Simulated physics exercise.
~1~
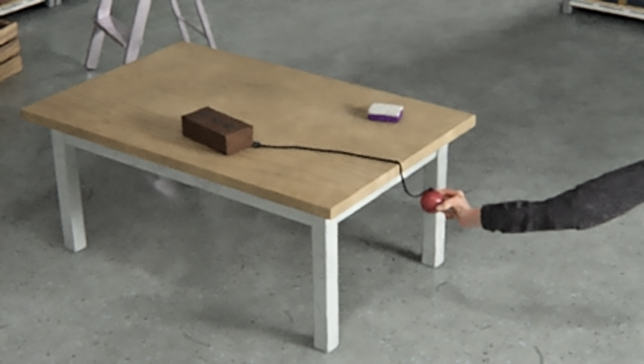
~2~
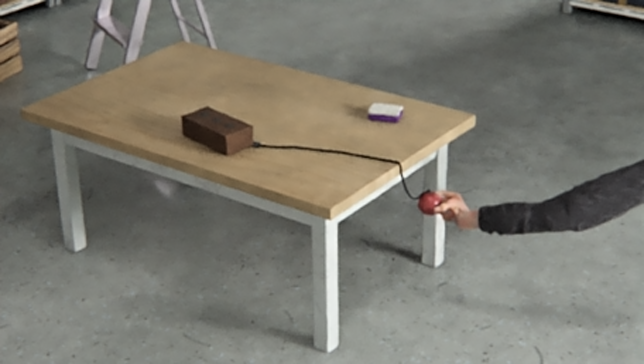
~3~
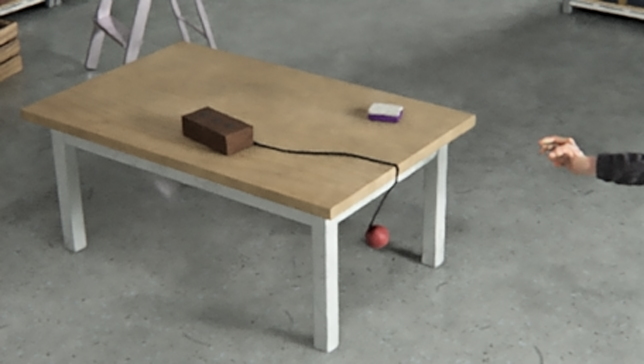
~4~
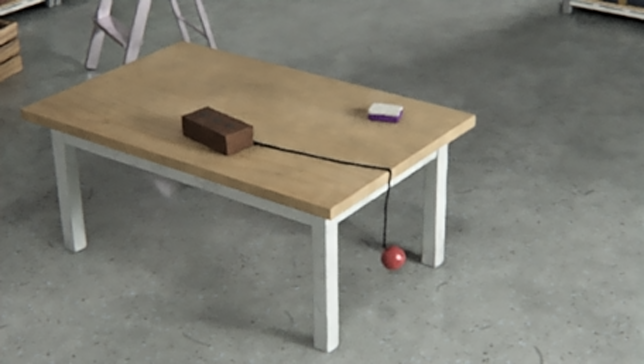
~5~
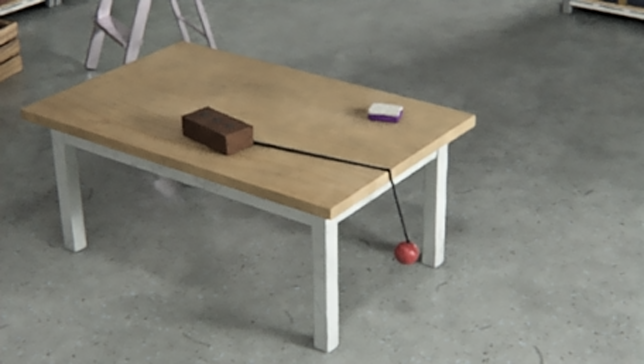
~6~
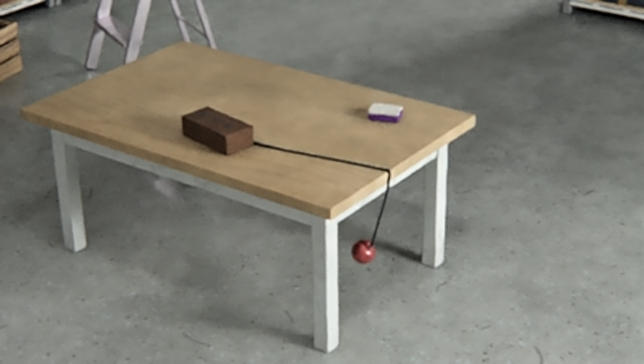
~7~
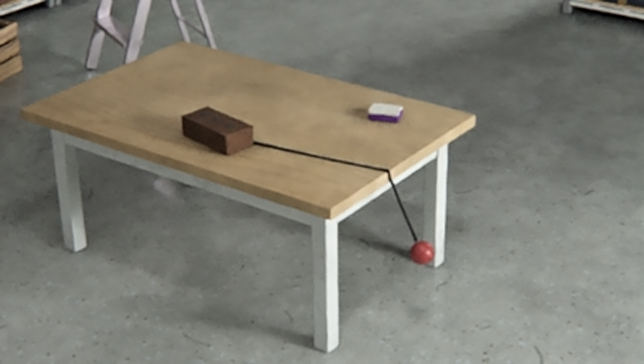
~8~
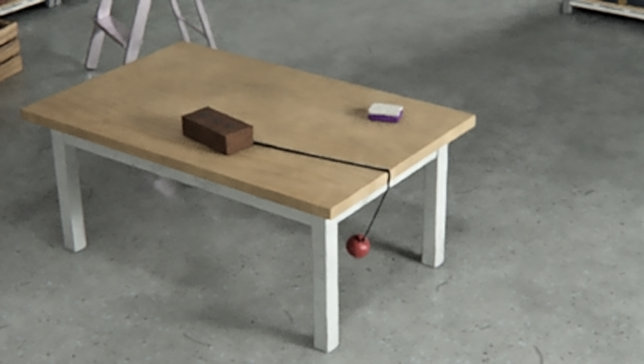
A hand in a dark grey sleeve holds a small red apple just past the right end of a light wooden table with white legs, seen from slightly above by a still camera in a room with a grey concrete floor. A dark ribbon runs from the apple to a brown brick on the tabletop, and a white and purple sponge sits near the far right. The hand lets go and withdraws to the right as the apple drops and swings in under the edge. The apple swings right, left, right and left again, ending dangling above the floor, with brick and sponge unmoved.
